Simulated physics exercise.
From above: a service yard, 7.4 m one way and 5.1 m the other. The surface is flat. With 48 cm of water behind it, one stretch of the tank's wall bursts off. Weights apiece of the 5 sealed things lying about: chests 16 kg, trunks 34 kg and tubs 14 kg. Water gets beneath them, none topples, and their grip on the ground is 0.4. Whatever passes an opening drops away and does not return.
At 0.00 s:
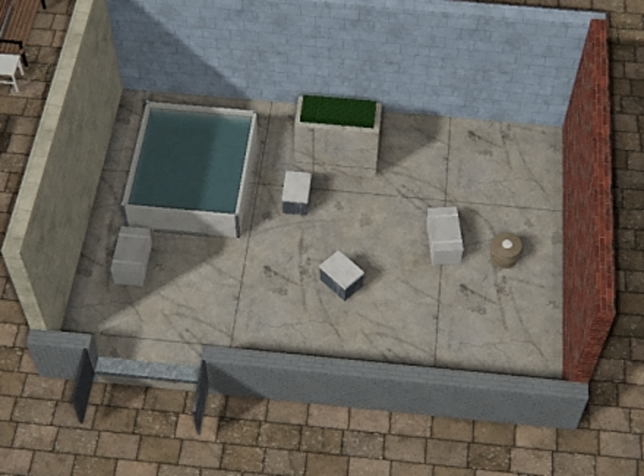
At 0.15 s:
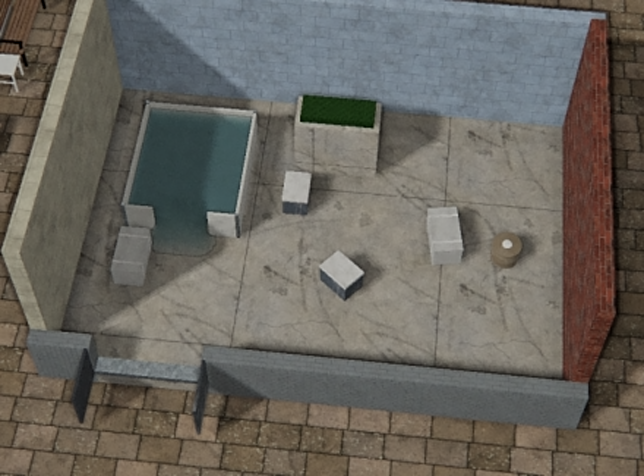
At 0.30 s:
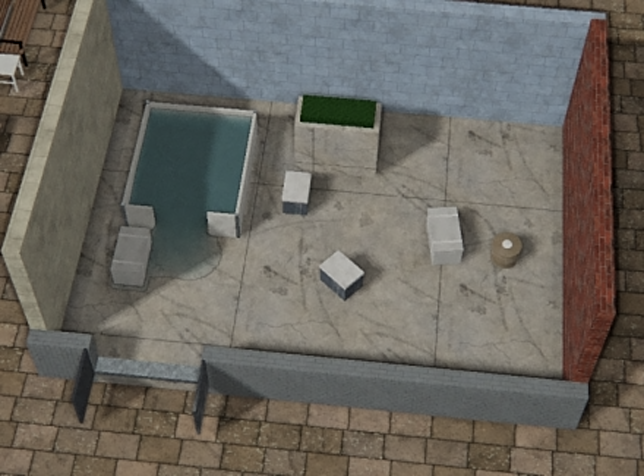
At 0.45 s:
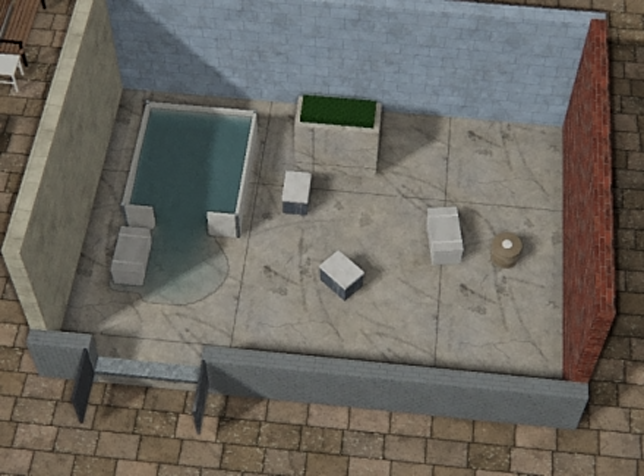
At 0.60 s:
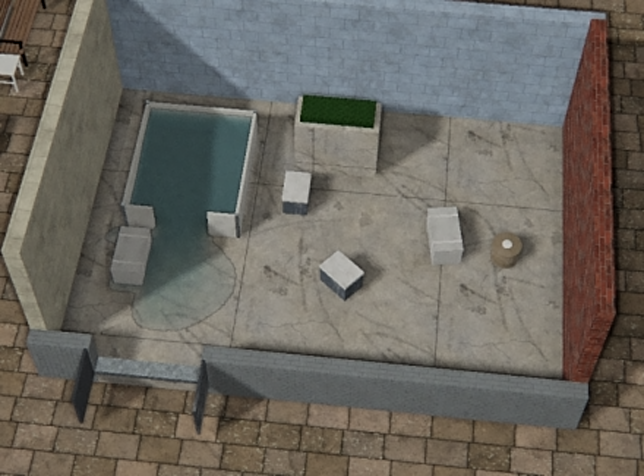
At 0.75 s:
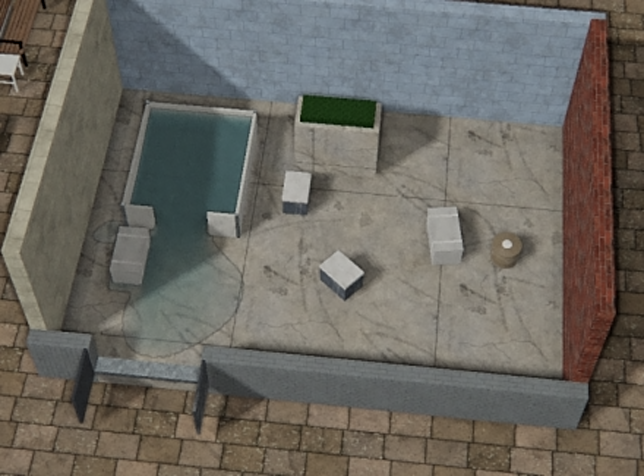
In a walled yard seen from above, a section of the near wall of a water-filled tank gives way, and a shallow sheet of water spreads across the paved floor around a nearby pale block, while the scattered blocks stay still.
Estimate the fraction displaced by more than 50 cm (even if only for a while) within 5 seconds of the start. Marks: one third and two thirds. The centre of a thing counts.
Share: Not even a third.
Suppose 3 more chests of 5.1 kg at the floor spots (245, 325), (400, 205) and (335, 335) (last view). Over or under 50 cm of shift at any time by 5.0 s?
In turn: Past it, less, more.
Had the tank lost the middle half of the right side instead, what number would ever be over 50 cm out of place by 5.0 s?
In that case 3 of them.
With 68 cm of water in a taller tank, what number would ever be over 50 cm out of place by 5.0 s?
In that case 1 of them.
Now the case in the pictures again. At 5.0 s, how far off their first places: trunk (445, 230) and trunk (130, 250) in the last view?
In turn: 0 cm, 60 cm.
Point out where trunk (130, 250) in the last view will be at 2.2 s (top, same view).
Around (93, 248).
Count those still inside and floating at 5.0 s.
At that moment 0.
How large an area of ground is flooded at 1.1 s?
Roughly 8.5 m2.
After 1.1 s 0 of 5 are over 50 cm from their spots; 0 afloat.
After 2.2 s 1 of 5 are over 50 cm from their spots; 0 afloat.
After 3.5 s 1 of 5 are over 50 cm from their spots; 0 afloat.
After 5.0 s 1 of 5 are over 50 cm from their spots, and 1 have been at some point; 0 afloat.
